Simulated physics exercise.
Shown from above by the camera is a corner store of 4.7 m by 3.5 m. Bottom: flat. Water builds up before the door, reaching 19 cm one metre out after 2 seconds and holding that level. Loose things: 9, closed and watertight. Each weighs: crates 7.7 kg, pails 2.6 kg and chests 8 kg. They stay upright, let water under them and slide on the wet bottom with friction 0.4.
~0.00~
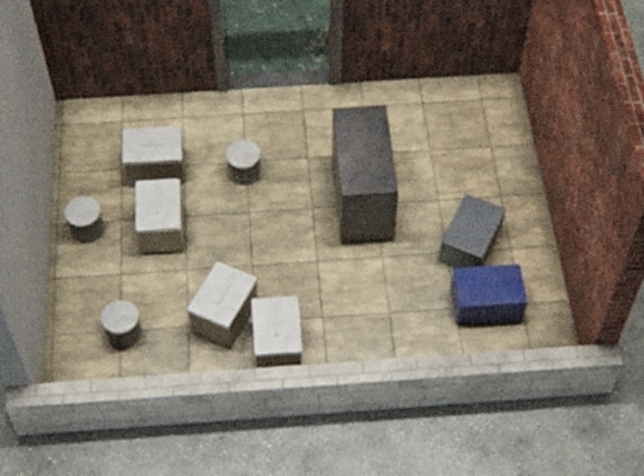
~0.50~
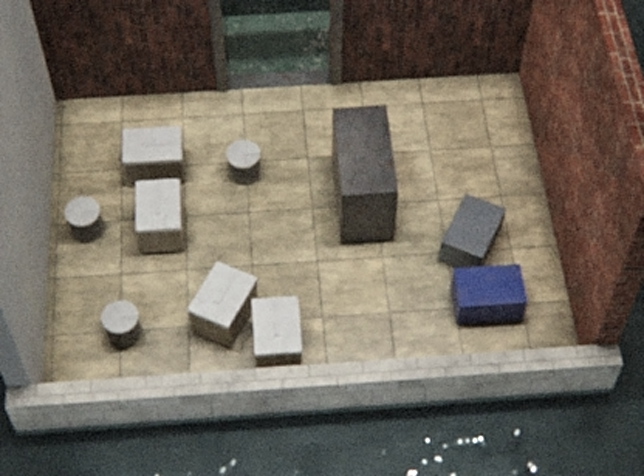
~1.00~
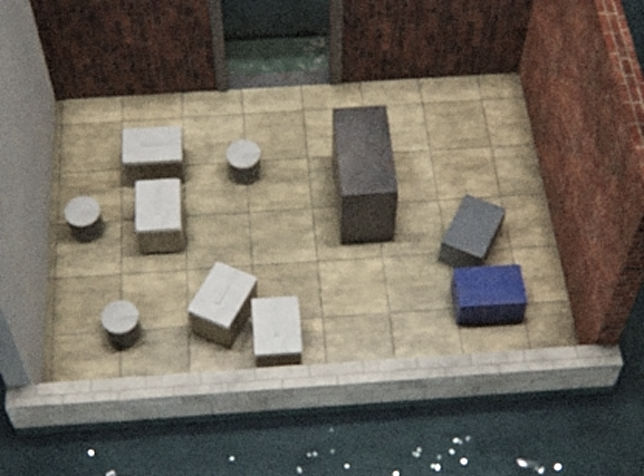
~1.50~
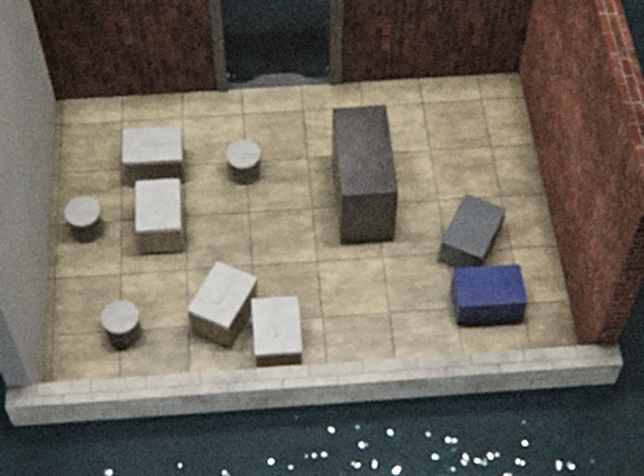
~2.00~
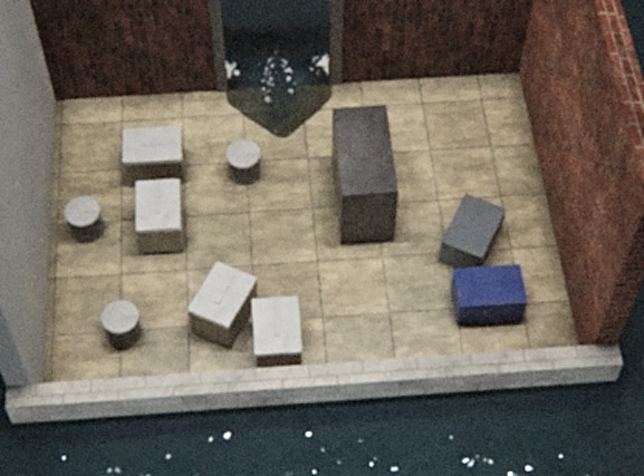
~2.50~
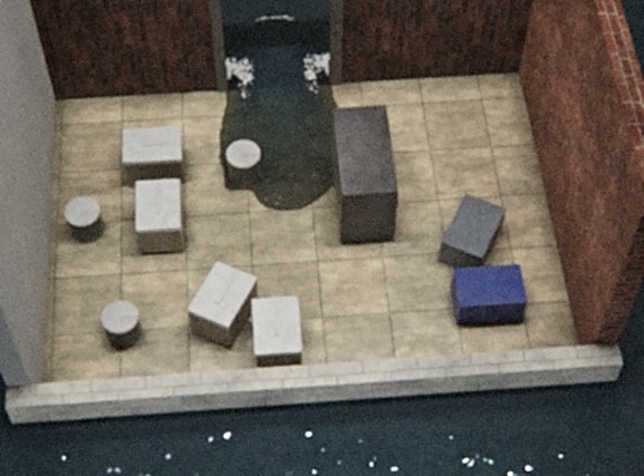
Dark water spread around the outside of the walled, tiled room, then came in through the doorway at the back and flowed across the floor around a small round pail, while nothing inside shifted.
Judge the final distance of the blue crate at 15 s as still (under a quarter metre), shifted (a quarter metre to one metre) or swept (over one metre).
Prediction: It more or less keeps its spot.
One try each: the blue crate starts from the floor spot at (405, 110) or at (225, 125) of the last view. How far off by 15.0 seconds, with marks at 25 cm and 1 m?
In that order: It shifts a modest distance; it goes a long way.
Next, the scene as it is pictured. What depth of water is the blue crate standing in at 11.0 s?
Around 5 cm.
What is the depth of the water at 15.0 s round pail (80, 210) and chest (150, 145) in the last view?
First about 13 cm, second about 12 cm.
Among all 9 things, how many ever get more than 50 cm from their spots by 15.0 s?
Answer: 9.
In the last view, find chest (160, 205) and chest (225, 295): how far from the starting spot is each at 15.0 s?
100 cm, 80 cm.
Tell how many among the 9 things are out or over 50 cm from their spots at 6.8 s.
The count is 3.
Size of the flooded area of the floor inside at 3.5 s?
I'd estimate close to 5.5 m2.
After 3.5 s the blue crate is near (490, 285), 0.0 m from its start, aground; 0 afloat.
After 6.8 s the blue crate is near (490, 284), 0.0 m from its start, afloat; 5 afloat.
After 11.0 s the blue crate is near (464, 212), 0.8 m from its start, afloat; 9 afloat.
After 15.0 s the blue crate is near (481, 284), 0.1 m from its start, afloat; 9 afloat.
